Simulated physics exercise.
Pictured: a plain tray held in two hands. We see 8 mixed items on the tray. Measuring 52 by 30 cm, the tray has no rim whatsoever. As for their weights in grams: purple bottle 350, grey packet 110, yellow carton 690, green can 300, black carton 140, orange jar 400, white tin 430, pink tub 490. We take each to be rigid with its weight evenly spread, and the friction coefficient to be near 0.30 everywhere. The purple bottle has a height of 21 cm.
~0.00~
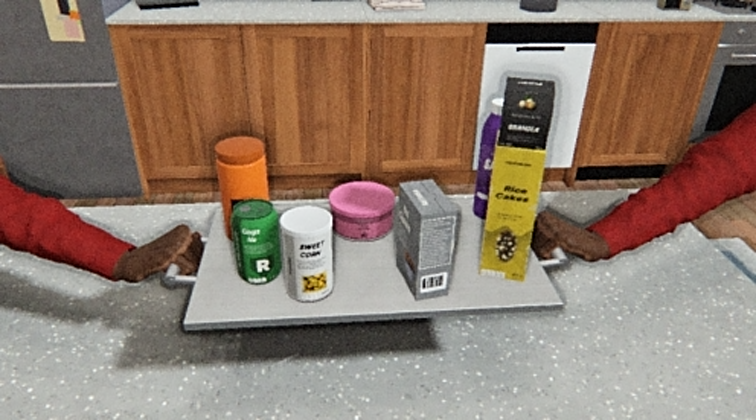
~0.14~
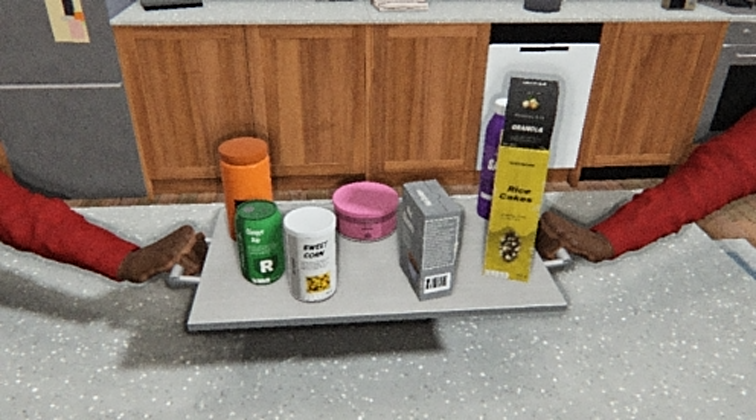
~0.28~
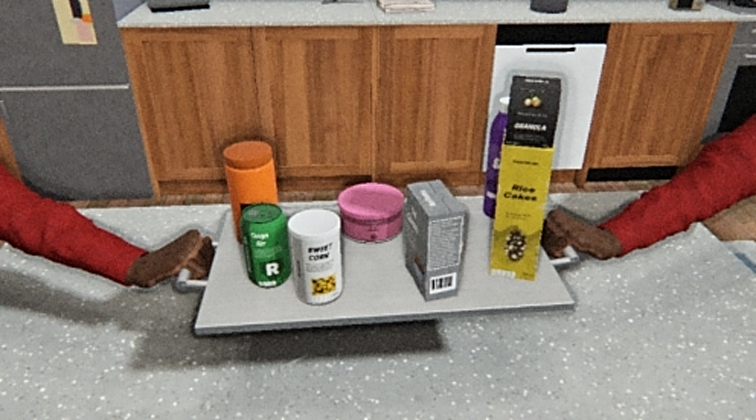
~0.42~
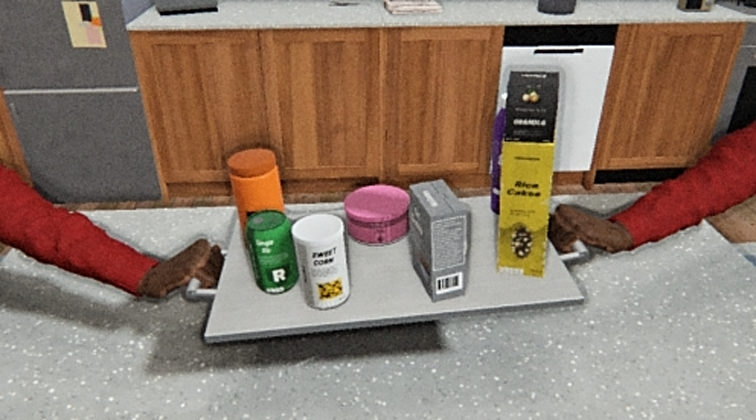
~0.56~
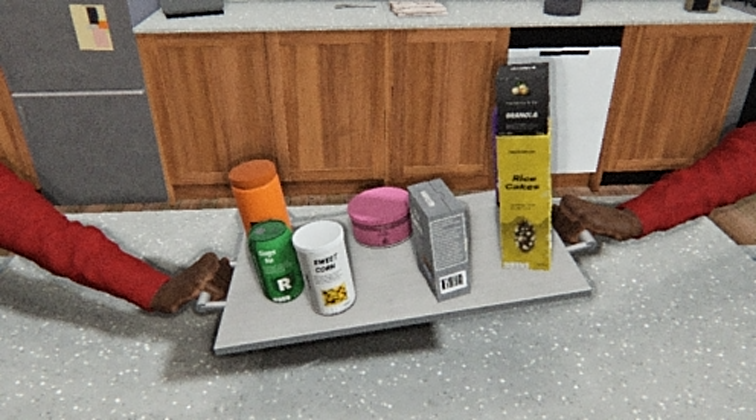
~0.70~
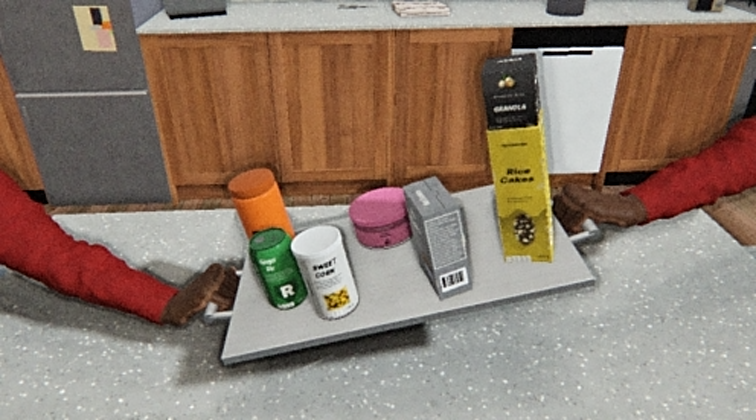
In a kitchen, two red-sleeved arms holding a loaded grey tray level, then tilting it gradually down to the left.
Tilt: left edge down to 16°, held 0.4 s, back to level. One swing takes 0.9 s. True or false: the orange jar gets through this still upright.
False, it falls.
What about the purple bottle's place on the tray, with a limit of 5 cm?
Purple bottle: Unmoved.
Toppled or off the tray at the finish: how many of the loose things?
Total: 4.
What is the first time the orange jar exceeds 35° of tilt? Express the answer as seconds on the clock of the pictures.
Time: Roughly 2.0 s.
After 1.40 s, tray at 16°, left edge down; black carton 43° off its base; yellow carton 43° off its base; grey packet 19° off its base.
After 1.60 s, tray at 14°, left edge down; orange jar moved 2 cm near (254, 225); yellow carton on its side; black carton on its side.
After 1.80 s, tray at 10°, left edge down; grey packet now off the tray; orange jar 8° off its base near (231, 218); yellow carton on its side.
After 2.10 s, tray at 2°, left edge down; orange jar now off the tray; yellow carton on its side; black carton on its side.
In the end (2.8 s), off the tray and tipped over, grey packet and orange jar; toppled on the tray, yellow carton and black carton; not toppled but over 5 cm from the start, white tin; the other 3 under 5 cm from the start. In the last view, orange jar near (173, 303).
